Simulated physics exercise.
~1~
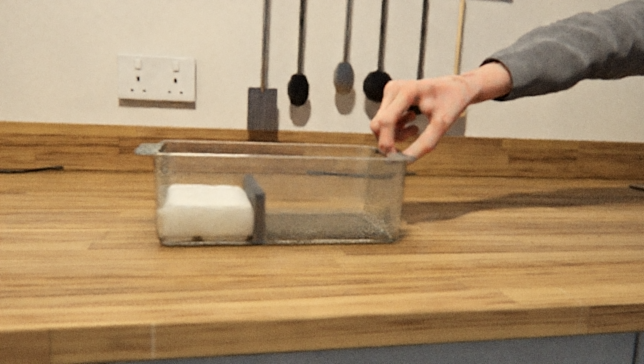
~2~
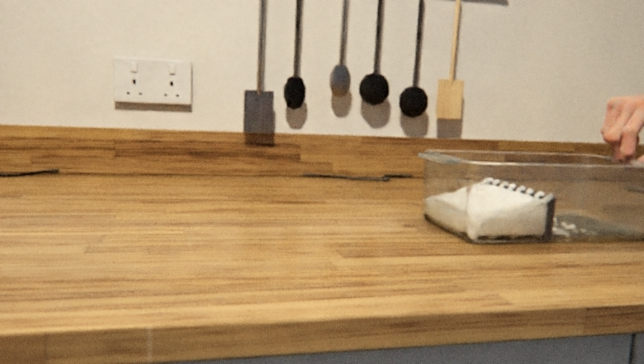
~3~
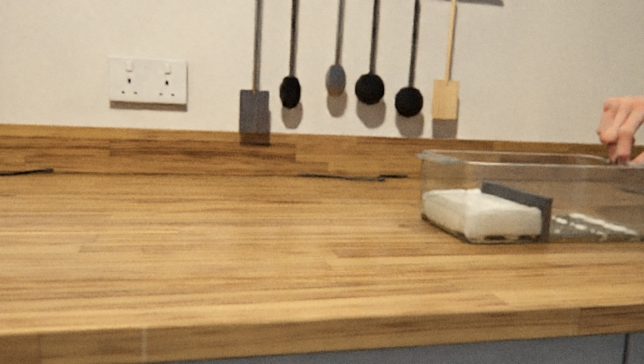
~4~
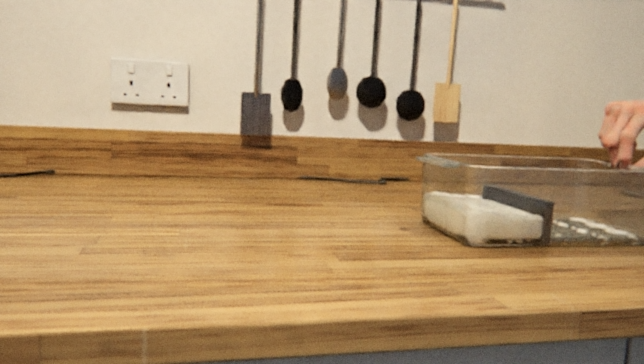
A hand in a grey sleeve grips the right end of a clear rectangular tub on a wooden kitchen worktop, seen from the front with a slight sway. White milk fills the left part behind a low grey wall, while the right part looks empty. Utensils hang on the pale wall behind, beside a white double socket. The hand pulls the tub far to the right, and the milk heaps up against the divider, some of it crossing over. The tub stops at the right edge of view, with most milk settled on the left and a few white patches on the right.
